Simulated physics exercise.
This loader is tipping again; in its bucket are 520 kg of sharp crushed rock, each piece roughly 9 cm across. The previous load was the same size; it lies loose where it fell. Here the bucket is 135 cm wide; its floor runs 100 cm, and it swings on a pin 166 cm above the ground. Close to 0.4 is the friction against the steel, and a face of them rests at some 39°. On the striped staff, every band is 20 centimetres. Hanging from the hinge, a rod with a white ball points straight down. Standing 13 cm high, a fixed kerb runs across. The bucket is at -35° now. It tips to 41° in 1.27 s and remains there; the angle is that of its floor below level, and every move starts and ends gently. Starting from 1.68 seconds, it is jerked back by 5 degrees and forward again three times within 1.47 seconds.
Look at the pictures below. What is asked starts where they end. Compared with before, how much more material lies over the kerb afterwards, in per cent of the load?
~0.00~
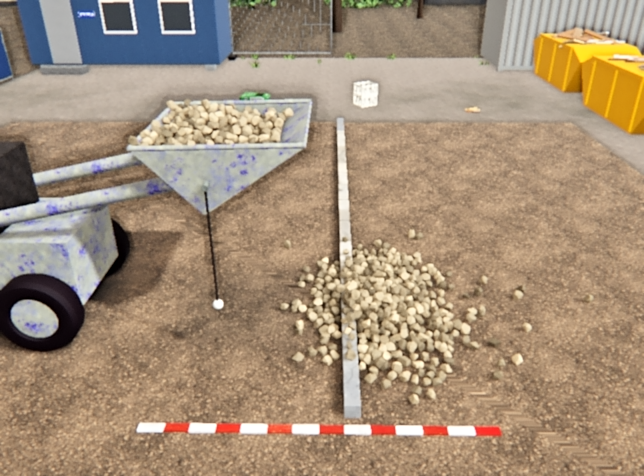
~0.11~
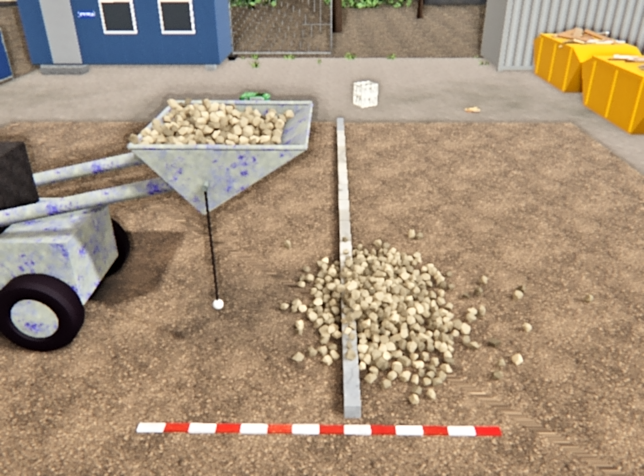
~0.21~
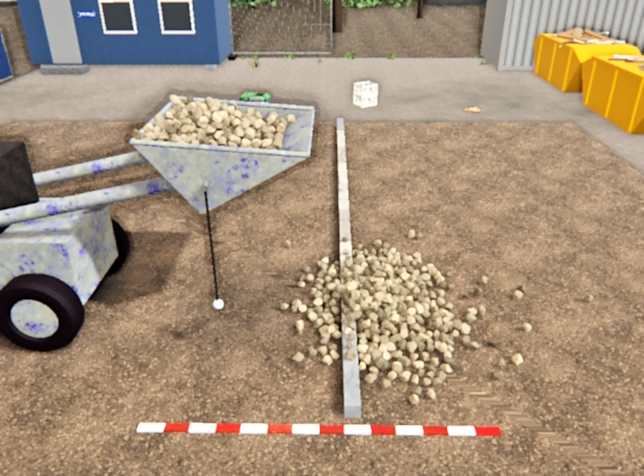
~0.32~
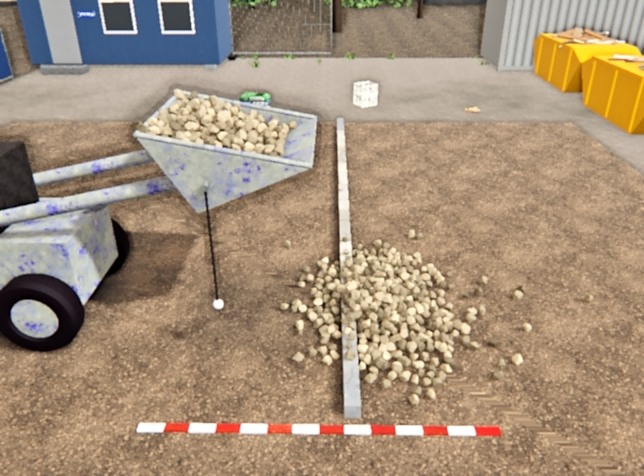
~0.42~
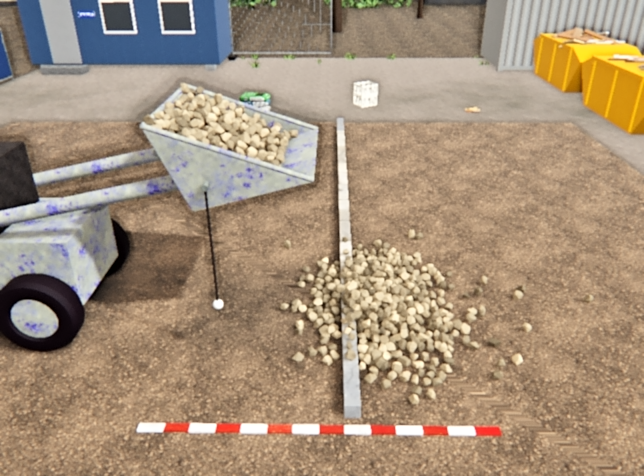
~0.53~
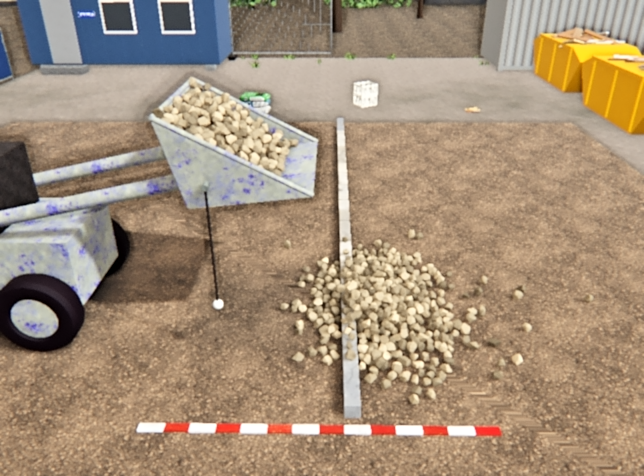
Some 28 per cent of a load more.
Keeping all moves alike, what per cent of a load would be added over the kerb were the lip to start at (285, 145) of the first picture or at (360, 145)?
Close to 10 per cent, followed by close to 85 per cent.
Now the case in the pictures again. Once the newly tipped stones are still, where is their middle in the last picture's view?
In the last view, about pixel (332, 295).
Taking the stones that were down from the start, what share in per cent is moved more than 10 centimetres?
5 %.
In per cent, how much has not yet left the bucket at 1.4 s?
Around 70 per cent of the load is still inside.
After 0.9 s the floor is at 29°; in per cent of one load, 100 in the bucket, 19 on this side of the kerb, 81 over the kerb; the foremost stones are at (514, 305).
After 1.4 s the floor is at 41°; in per cent of one load, 68 in the bucket, 51 on this side of the kerb, 81 over the kerb; the foremost stones are at (514, 305).
After 3.6 s the floor is at 41°; in per cent of one load, 0 in the bucket, 92 on this side of the kerb, 108 over the kerb; the foremost stones are at (514, 305).
After 6.4 s the floor is at 41°; in per cent of one load, 0 in the bucket, 92 on this side of the kerb, 108 over the kerb; the foremost stones are at (514, 305). Net gain over the kerb, 28.
